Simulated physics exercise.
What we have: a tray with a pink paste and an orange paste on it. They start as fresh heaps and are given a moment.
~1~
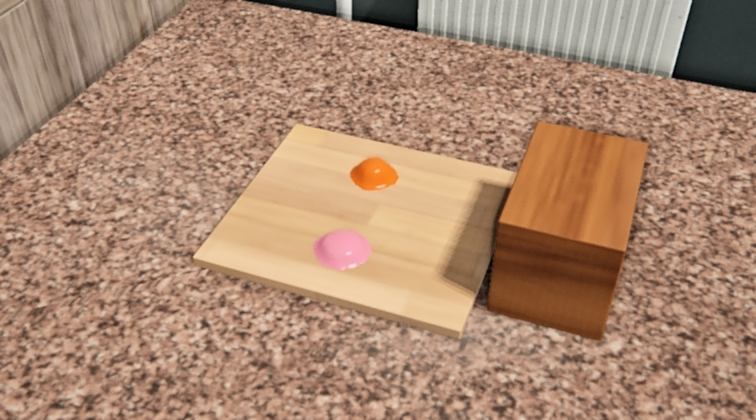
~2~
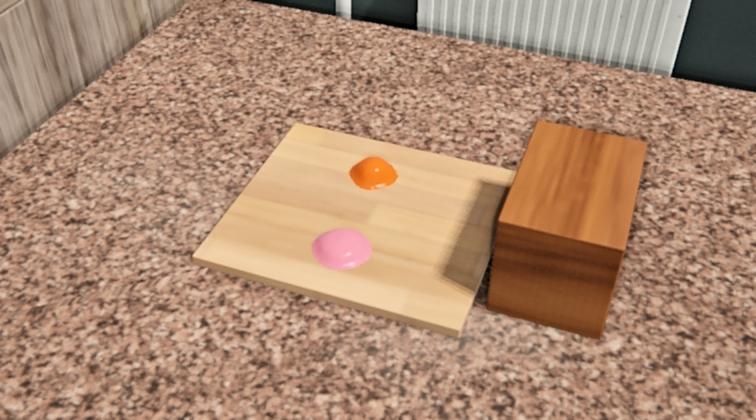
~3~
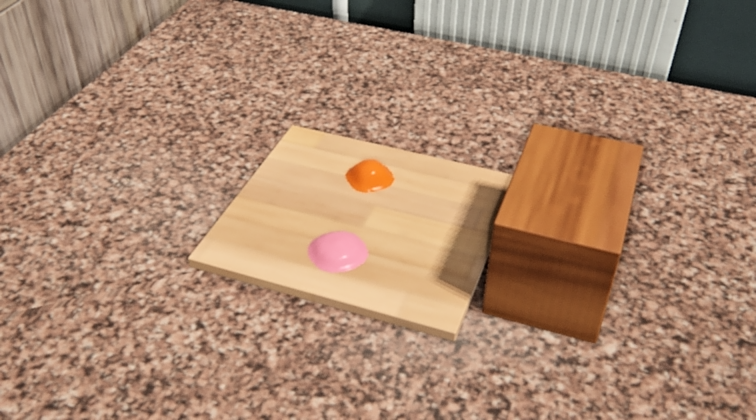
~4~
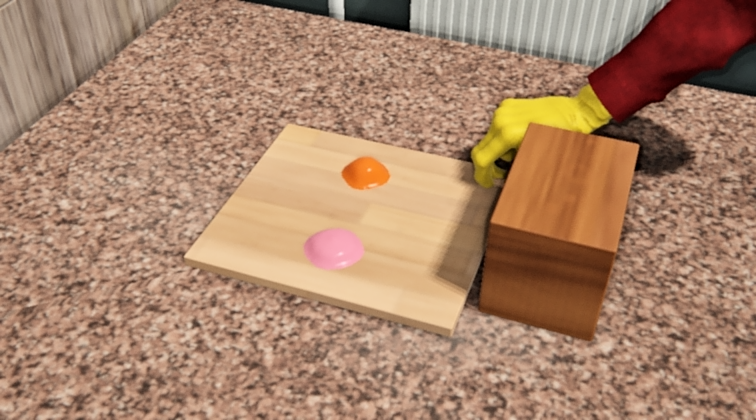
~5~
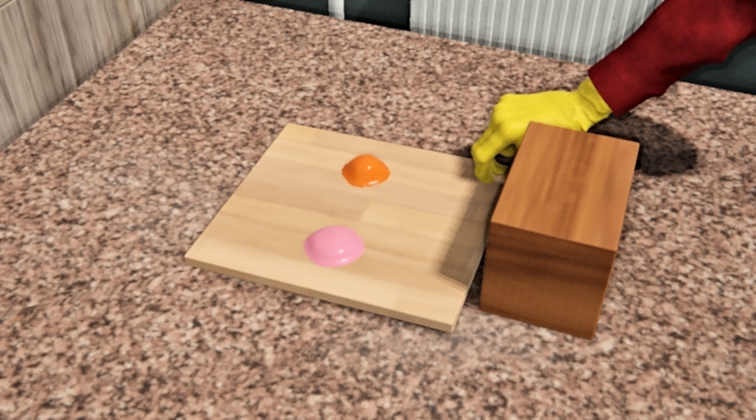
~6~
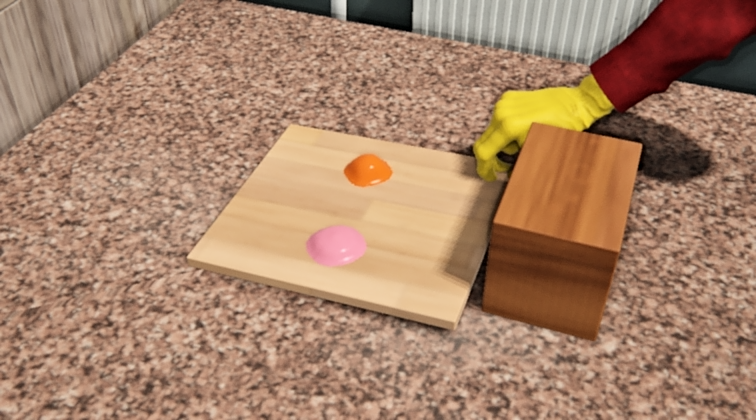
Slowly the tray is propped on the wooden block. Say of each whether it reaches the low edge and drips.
The pink paste holds its ground and the orange paste holds its ground.
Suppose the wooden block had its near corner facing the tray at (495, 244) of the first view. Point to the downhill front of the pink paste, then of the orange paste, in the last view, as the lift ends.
At (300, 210), and at (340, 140).
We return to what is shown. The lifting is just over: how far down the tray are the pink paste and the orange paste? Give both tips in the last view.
The first near (291, 202), the second near (332, 134).
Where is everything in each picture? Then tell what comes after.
The tray lies flat; pink paste (342, 245) a mound; orange paste (374, 168) a tall heap; wooden block (551, 283), in the first picture.
They settle; pink paste (341, 244) a mound; orange paste (373, 167) a tall heap, in the second picture.
At rest; pink paste (337, 246) a mound; orange paste (370, 170) a tall heap, in the third picture.
A hand takes the end; pink paste (334, 243) a mound; orange paste (366, 167) a tall heap, in the fourth picture.
The end is rising; pink paste (333, 241) a mound; orange paste (365, 165) a tall heap, in the fifth picture.
The tray slopes by about 3°; pink paste (336, 240) a mound; orange paste (368, 164) a tall heap; wooden block (545, 284), in the sixth picture.
Next, slope about 27°; the pink paste has not moved; the orange paste has not moved.
After that, the pink paste has not moved; the orange paste has not moved.
Finally, slope about 27°; the pink paste has not moved; the orange paste has not moved.
